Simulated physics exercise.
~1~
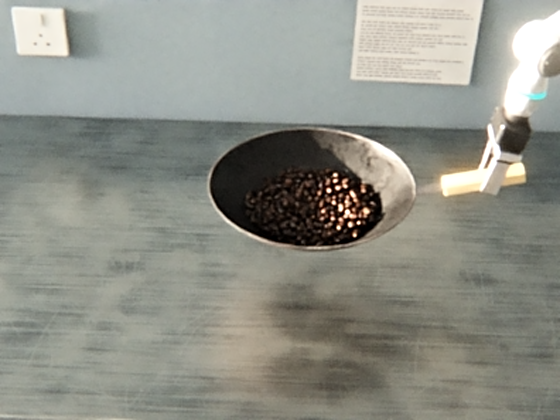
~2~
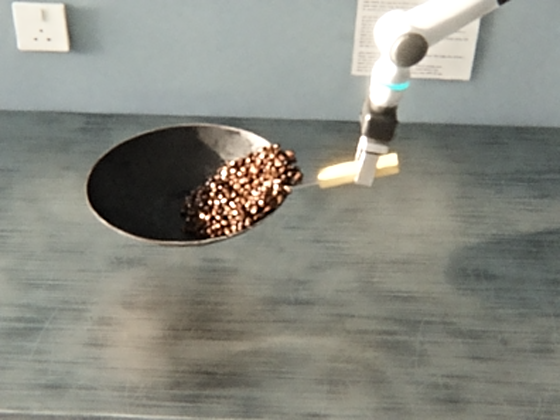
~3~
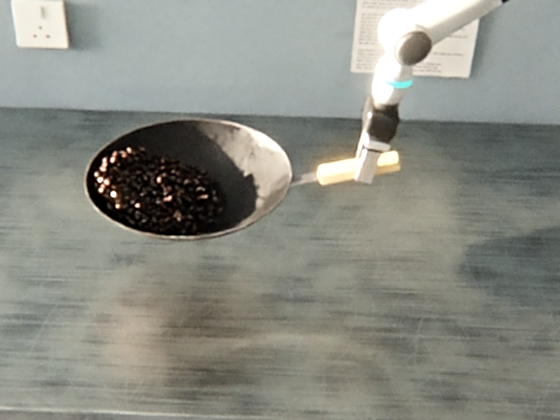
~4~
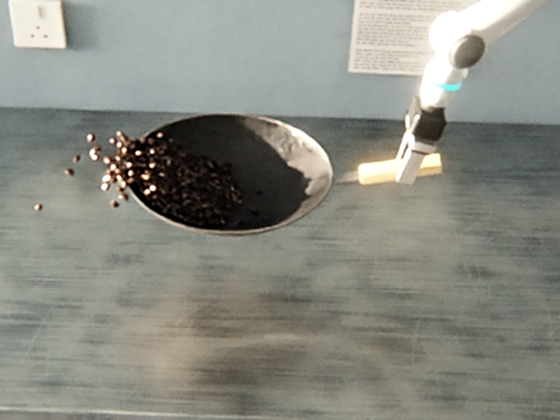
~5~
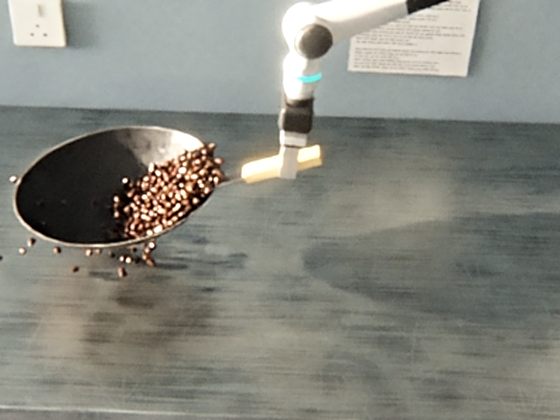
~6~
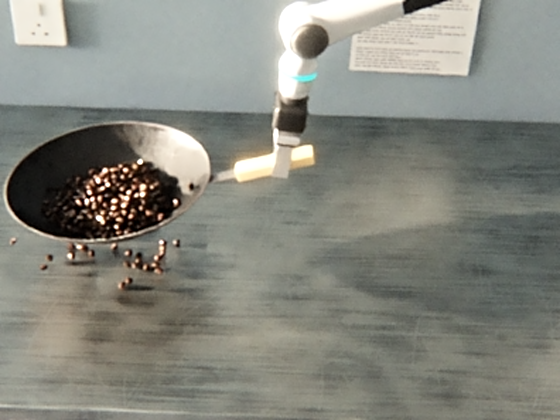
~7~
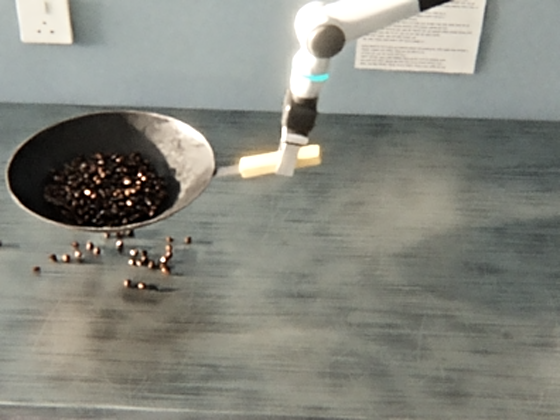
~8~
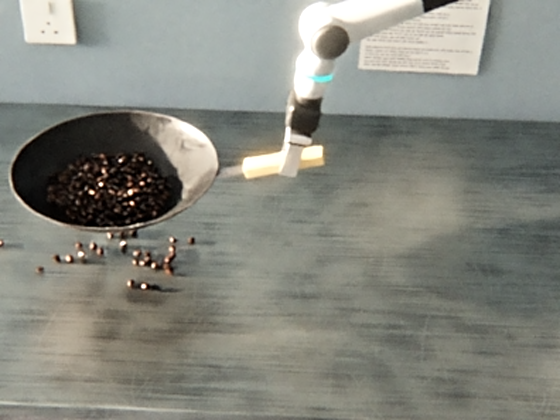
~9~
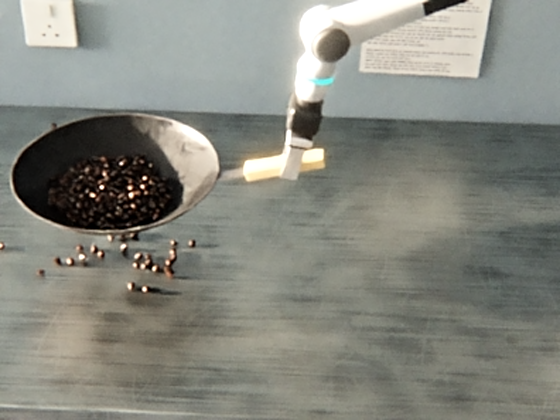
Robot arm jerking a wok of dark dried beans left and right, spilling some onto the table, then holding it still.
